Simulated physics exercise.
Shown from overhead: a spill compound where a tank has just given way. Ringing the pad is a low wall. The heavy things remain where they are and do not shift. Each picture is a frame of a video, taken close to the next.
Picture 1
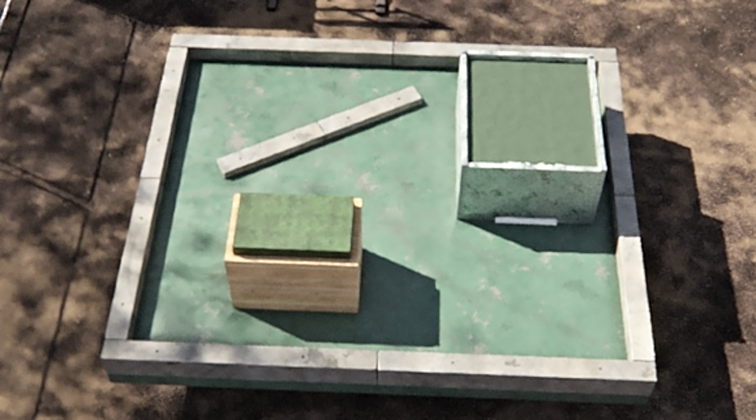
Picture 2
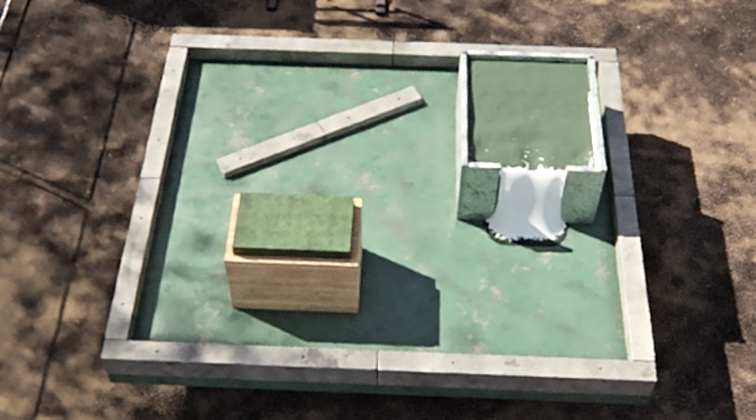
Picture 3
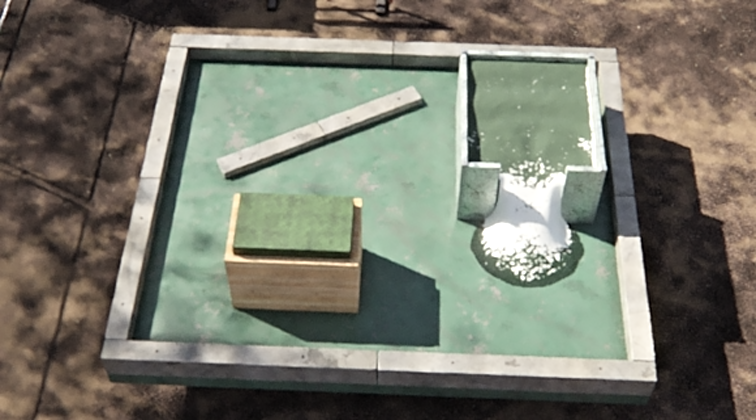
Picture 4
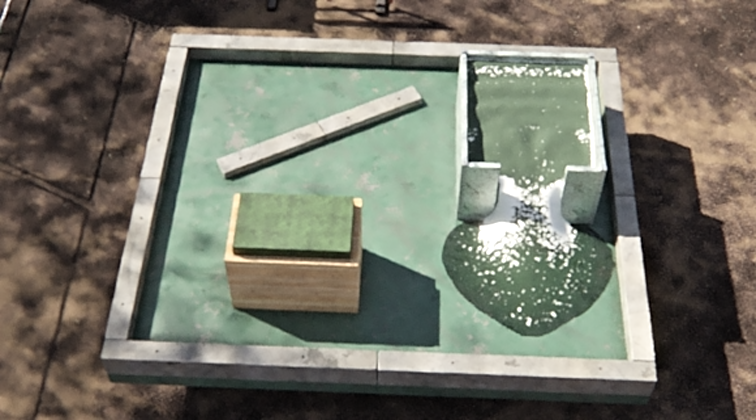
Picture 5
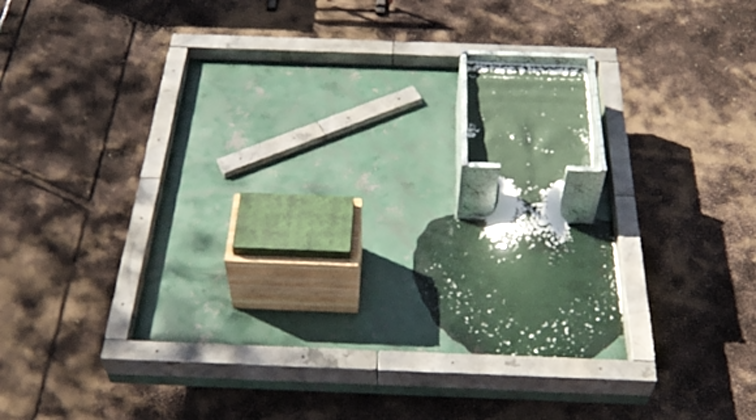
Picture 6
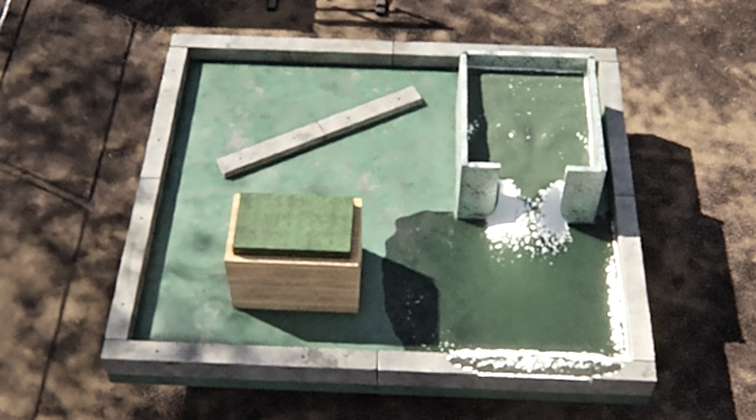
In a low-walled spill compound, water burst through a gap in the front of a tank, spread across the green pad toward the near wall, and foamed along it, while a wooden block stood still.
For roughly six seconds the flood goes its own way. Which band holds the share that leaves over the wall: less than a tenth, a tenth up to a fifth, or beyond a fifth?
That share is a tenth up to a fifth.
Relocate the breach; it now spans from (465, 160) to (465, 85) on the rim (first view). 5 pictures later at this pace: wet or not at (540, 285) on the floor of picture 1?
At that place: Free of water.
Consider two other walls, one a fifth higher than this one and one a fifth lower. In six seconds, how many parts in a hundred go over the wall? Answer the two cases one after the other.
In turn 8 and 24 per cent.
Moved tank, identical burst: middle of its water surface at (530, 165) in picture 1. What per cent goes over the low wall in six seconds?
Close to 26 parts in a hundred.
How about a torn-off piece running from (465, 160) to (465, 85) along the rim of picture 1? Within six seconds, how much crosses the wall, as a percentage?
Around 14 in a hundred.
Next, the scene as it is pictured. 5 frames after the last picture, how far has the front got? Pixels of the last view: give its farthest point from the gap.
I reckon the front has reached (231, 353) by then.
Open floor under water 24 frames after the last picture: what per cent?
I'd say close to 65 per cent.
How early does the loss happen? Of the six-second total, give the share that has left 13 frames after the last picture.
Around 70 percent.
A moment on, water covers 25 % of the floor; the low wall has let 1 % over.
Next, water covers 25 % of the floor; the low wall has let 3 % over.
Then, water covers 35 % of the floor; the low wall has let 12 % over.
Later, water covers 55 % of the floor; the low wall has let 16 % over.
In the end, water covers 70 % of the floor; the low wall has let 17 % over.
